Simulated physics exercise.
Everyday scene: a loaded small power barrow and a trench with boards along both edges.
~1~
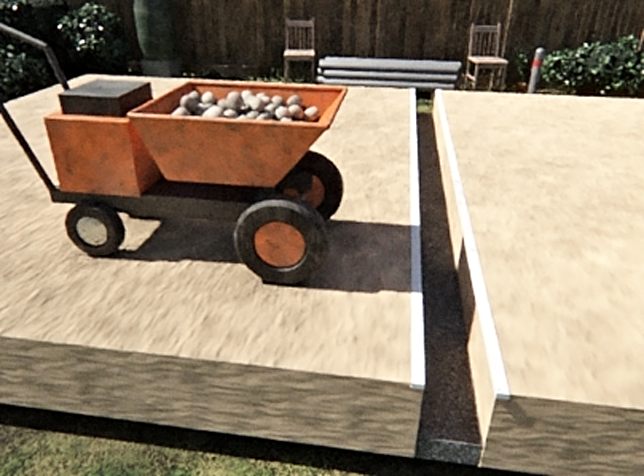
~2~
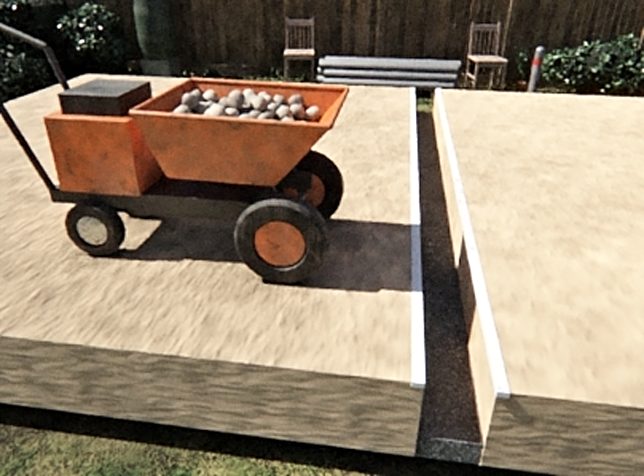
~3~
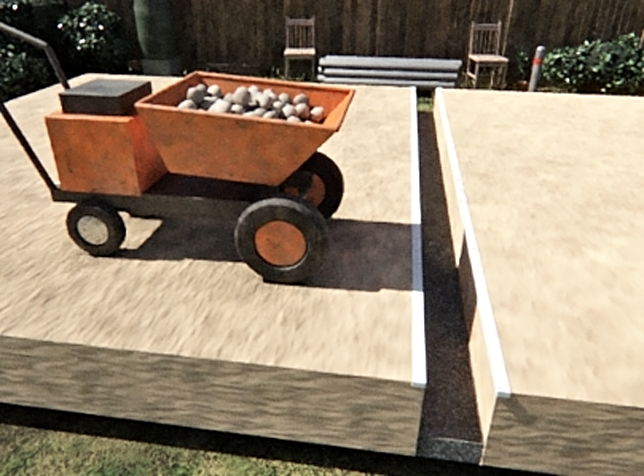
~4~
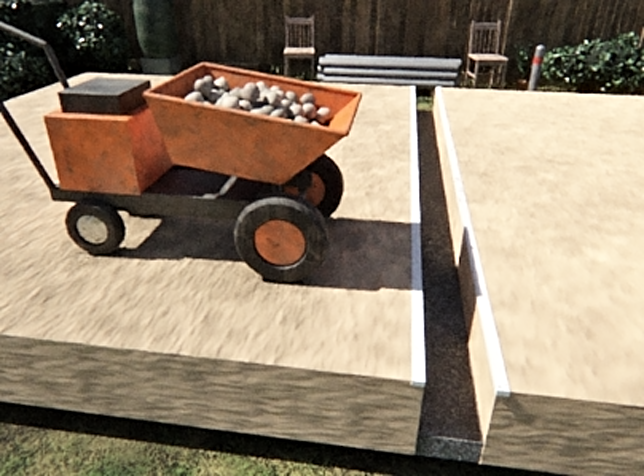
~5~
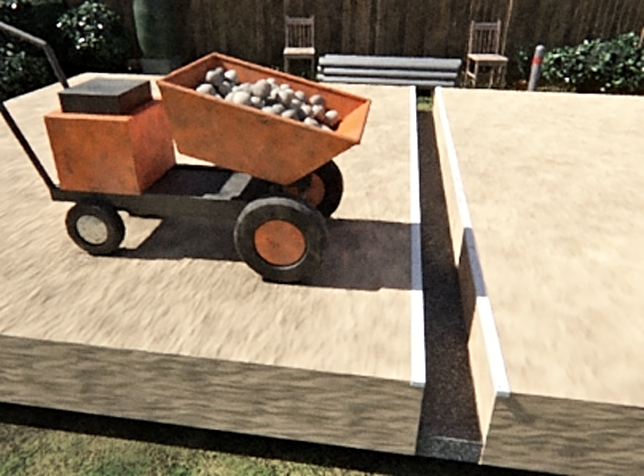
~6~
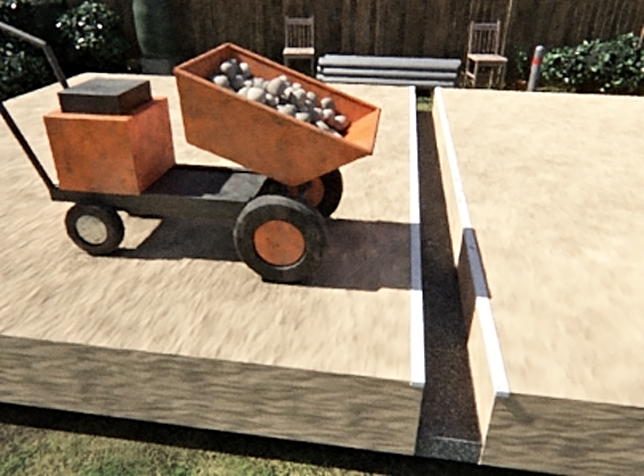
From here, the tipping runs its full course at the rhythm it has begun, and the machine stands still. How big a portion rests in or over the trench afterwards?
Largely in.
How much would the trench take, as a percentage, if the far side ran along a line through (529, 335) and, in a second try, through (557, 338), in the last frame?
Well, it'd be something like 100 per cent the first time and 100 per cent the second.
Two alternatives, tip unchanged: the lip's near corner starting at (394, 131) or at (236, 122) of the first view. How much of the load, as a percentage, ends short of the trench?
I'd put it at around 0 percent the first time and 60 percent the second.
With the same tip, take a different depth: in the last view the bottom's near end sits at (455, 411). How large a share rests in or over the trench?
Roughly 70 in a hundred.
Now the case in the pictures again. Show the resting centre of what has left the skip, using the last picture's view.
I'd put the middle somewhere around (439, 285).
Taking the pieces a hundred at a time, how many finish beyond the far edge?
0 %.
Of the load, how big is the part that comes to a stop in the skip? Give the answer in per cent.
Roughly 0 %.
Soon after the last picture, skip tipped steeply; all in the skip.
A little later, skip tipped right over; about two thirds in the skip; a stray few short of the trench; about a third in or heaped over the trench; a stray few falling.
Later still, skip tipped right over; a small part in the skip; a small part short of the trench; most in or heaped over the trench; a stray few beyond it.
At rest, skip tipped right over; a small part short of the trench; nearly all in or heaped over the trench; a stray few beyond it.
